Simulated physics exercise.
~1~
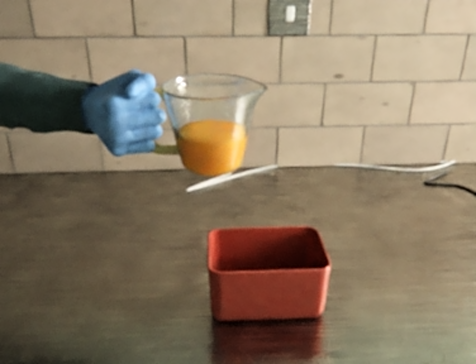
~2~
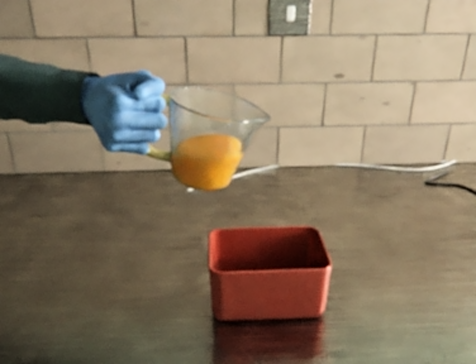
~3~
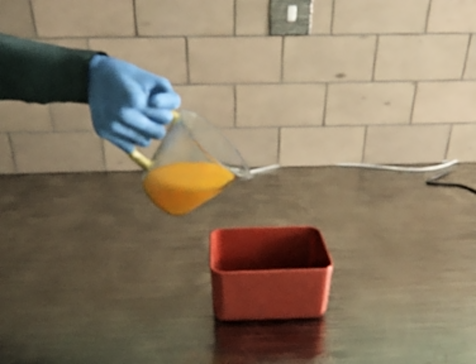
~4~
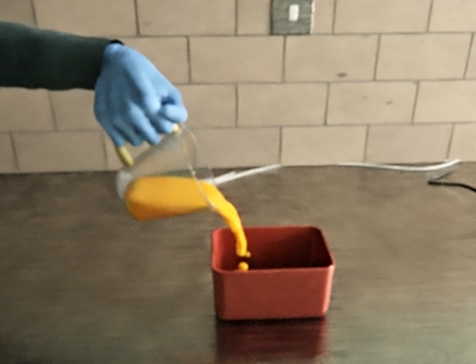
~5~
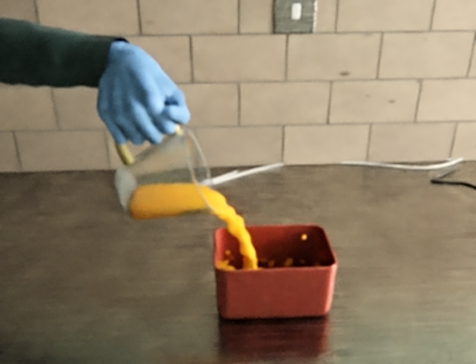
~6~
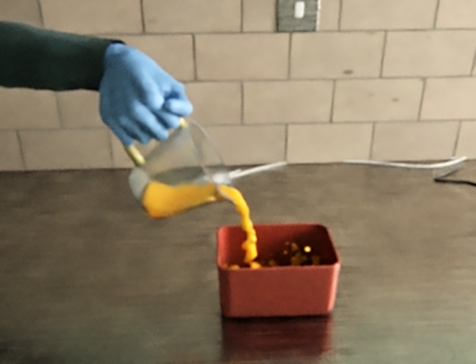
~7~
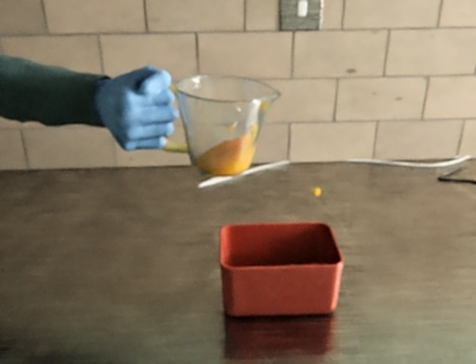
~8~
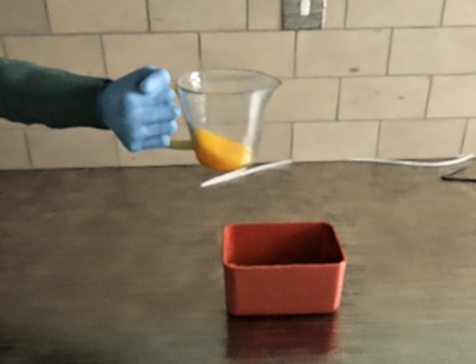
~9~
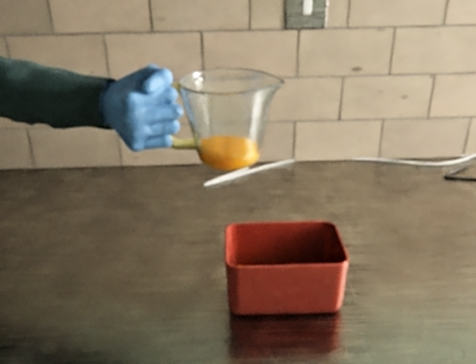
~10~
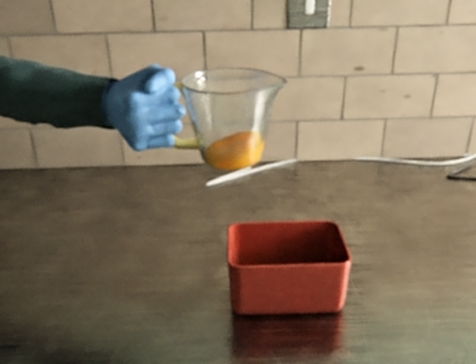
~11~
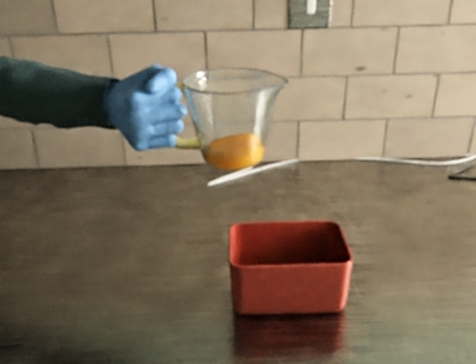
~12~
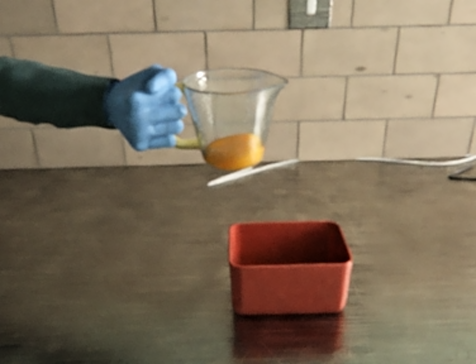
A gloved hand tips orange juice from a clear jug into a red box, then levels it.
